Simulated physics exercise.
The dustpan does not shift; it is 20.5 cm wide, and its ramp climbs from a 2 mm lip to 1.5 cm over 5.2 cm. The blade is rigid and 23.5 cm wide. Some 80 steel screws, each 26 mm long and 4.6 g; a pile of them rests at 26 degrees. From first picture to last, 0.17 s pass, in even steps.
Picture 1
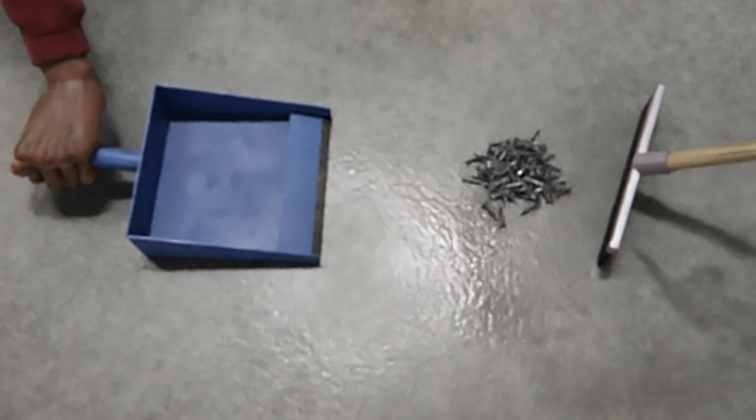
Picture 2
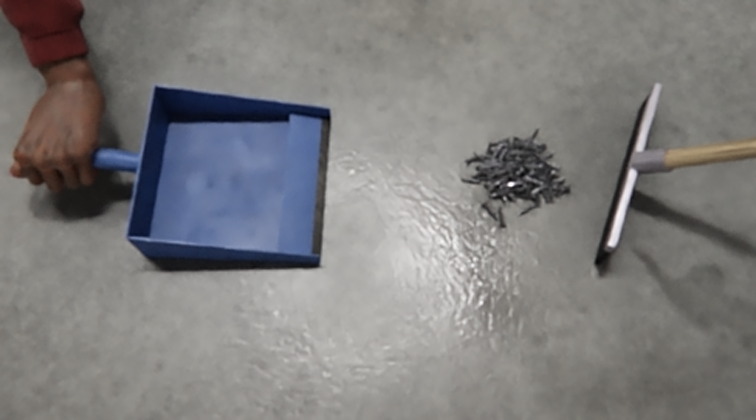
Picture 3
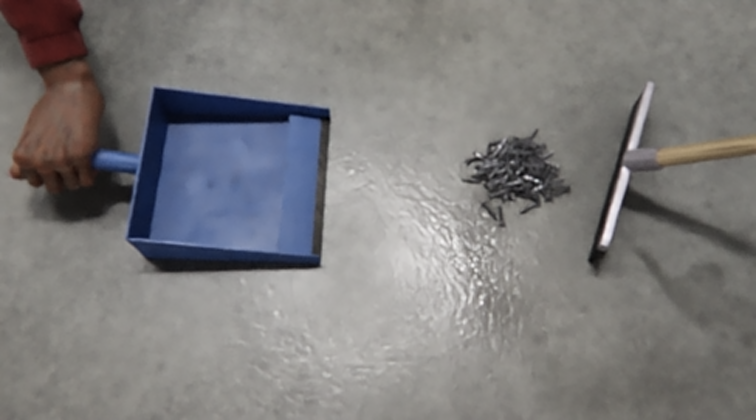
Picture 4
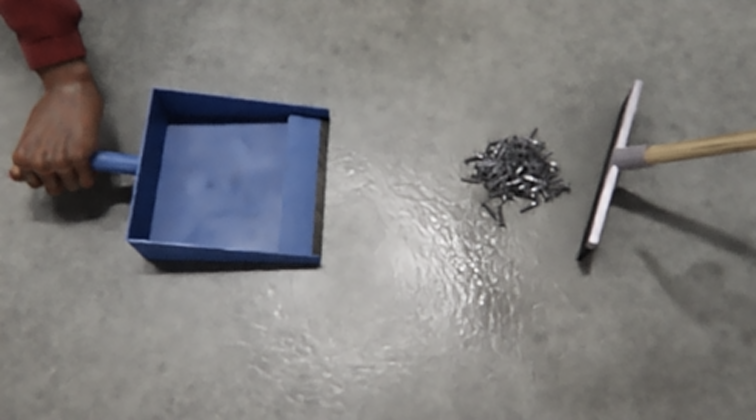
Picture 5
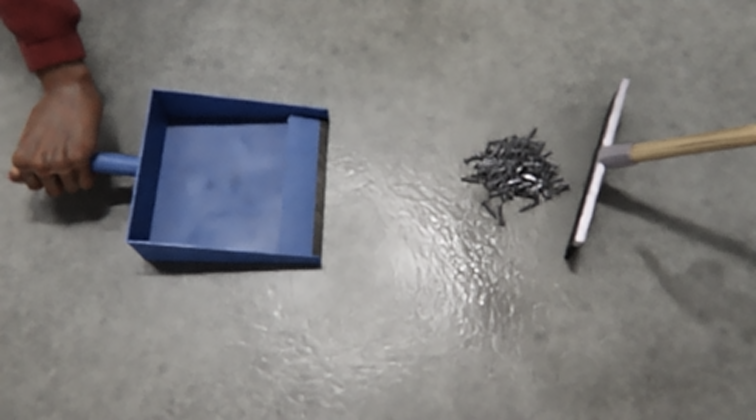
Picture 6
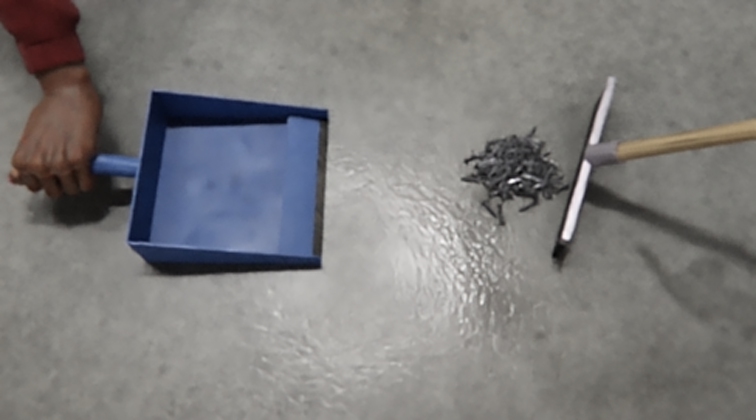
A squeegee with a wooden handle slid slowly left across the gray floor, right up close to a small pile of dark metal screws, while a hand held a blue dustpan still on the left.
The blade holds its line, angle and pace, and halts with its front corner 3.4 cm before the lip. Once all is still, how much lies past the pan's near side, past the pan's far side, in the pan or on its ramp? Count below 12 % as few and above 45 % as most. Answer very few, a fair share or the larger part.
Near side very few, far side a fair share, pan very few.
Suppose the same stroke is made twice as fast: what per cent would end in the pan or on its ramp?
It would be near 20 per cent.
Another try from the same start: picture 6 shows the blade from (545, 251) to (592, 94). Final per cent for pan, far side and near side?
Pan 0, far 25, near 0.
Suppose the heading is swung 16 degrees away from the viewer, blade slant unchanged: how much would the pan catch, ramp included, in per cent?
It would be near 0 per cent.
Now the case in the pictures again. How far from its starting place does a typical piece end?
About 20 cm.
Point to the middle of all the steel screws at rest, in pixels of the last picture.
Near (363, 143).
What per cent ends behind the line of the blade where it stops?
Roughly 0 per cent.
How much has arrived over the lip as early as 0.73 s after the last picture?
About 0 per cent by then.
Then, 0.26 s after the last picture, middle of the blade 20 cm from the lip; 0 % over the lip, far side 0 %, near side 0 %.
Then, 0.43 s after the last picture, middle of the blade 12 cm from the lip; 0 % over the lip, far side 10 %, near side 0 %.
Then, 0.73 s after the last picture, middle of the blade 7 cm from the lip; 0 % over the lip, far side 20 %, near side 0 %.
In the end, near side 0 %, far side 20 %, pan 0 %, in front of the lip or behind the blade 80 %.
